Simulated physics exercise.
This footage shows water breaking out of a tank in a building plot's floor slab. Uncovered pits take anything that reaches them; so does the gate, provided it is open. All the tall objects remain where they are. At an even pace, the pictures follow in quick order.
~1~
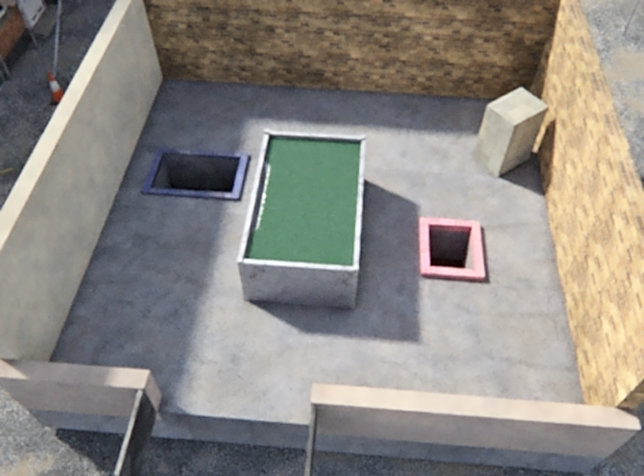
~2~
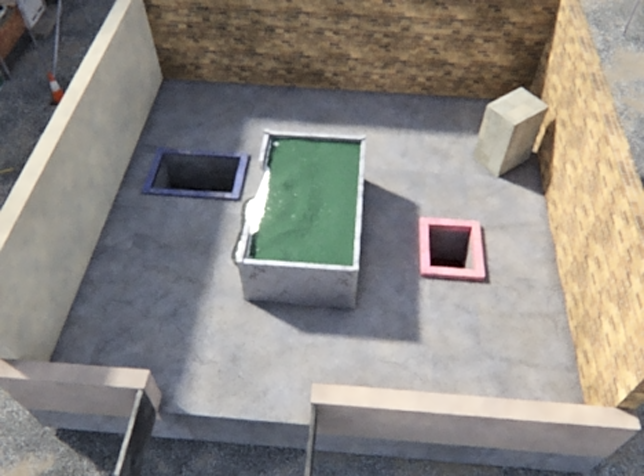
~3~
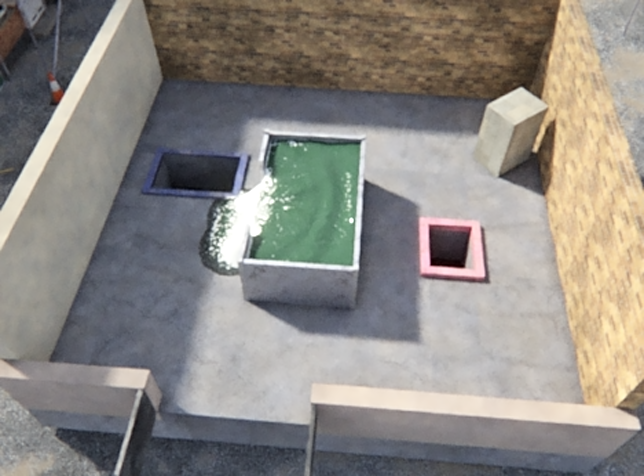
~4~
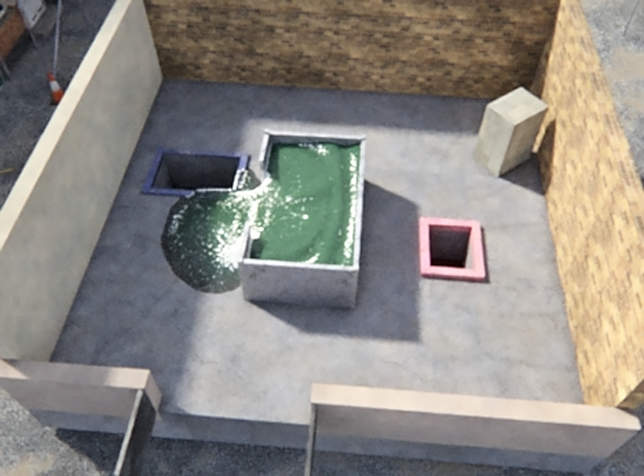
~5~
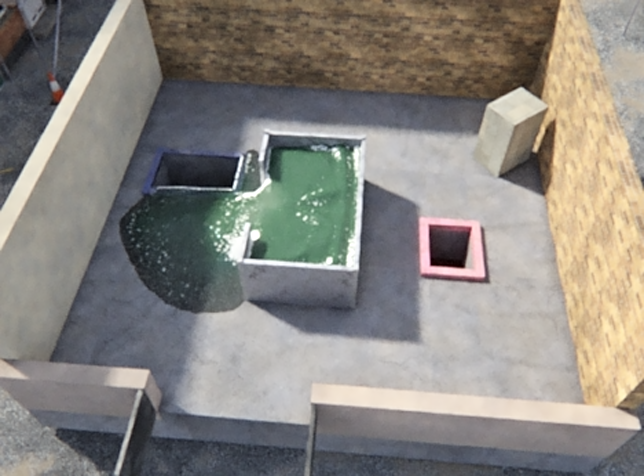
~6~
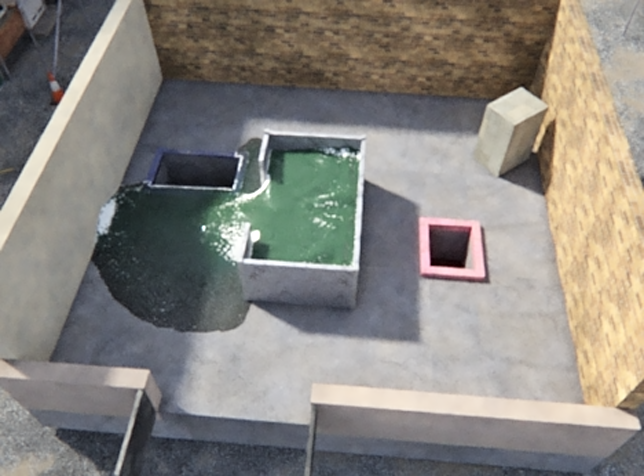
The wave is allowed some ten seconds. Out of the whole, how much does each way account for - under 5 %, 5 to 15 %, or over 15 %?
At the end, the gate is going to swallow a share of five up to fifteen per cent; the pink pit is going to swallow a share short of five per cent; the blue pit is going to swallow a share past fifteen per cent.
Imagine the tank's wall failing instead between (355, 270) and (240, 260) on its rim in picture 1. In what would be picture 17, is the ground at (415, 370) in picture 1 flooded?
Lab note: Point logged as inundated.
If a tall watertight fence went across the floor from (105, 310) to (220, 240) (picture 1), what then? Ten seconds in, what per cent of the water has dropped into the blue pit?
The blue pit takes 25 parts in a hundred.
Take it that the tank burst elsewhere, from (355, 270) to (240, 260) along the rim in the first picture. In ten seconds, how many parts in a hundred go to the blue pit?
Per cent: Blue 0.
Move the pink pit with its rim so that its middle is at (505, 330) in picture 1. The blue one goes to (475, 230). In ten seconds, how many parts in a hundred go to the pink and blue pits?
Estimated shares - pink: 2 %; blue: 6 %.
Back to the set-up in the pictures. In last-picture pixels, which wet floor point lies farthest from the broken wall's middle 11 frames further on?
Somewhere near (163, 80).
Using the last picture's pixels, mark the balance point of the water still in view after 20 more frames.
The water's centre sits above (221, 241).
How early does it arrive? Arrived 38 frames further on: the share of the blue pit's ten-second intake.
My estimate is close to 85 per cent.
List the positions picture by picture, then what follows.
In the first picture, still water in the tank at (307, 198).
In the second picture, water pours out at (260, 220) and has run to a hidden place.
In the third picture, the front is at (206, 255), out from the gap at (260, 221).
In the fourth picture, the front is at (167, 243), out from the gap at (261, 221).
In the fifth picture, the front is at (125, 222), out from the gap at (261, 221).
In the sixth picture, the front is at (119, 190), out from the gap at (260, 221).
A moment on, water covers 25 % of the floor; the gate 0 %, the pink pit 0 %, the blue pit 5 %.
Next, water covers 30 % of the floor; the gate 0 %, the pink pit 0 %, the blue pit 8 %.
Then, water covers 45 % of the floor; the gate 1 %, the pink pit 0 %, the blue pit 13 %.
Later, water covers 85 % of the floor; the gate 5 %, the pink pit 0 %, the blue pit 17 %.
In the end, water covers 95 % of the floor; the gate 9 %, the pink pit 0 %, the blue pit 19 %.
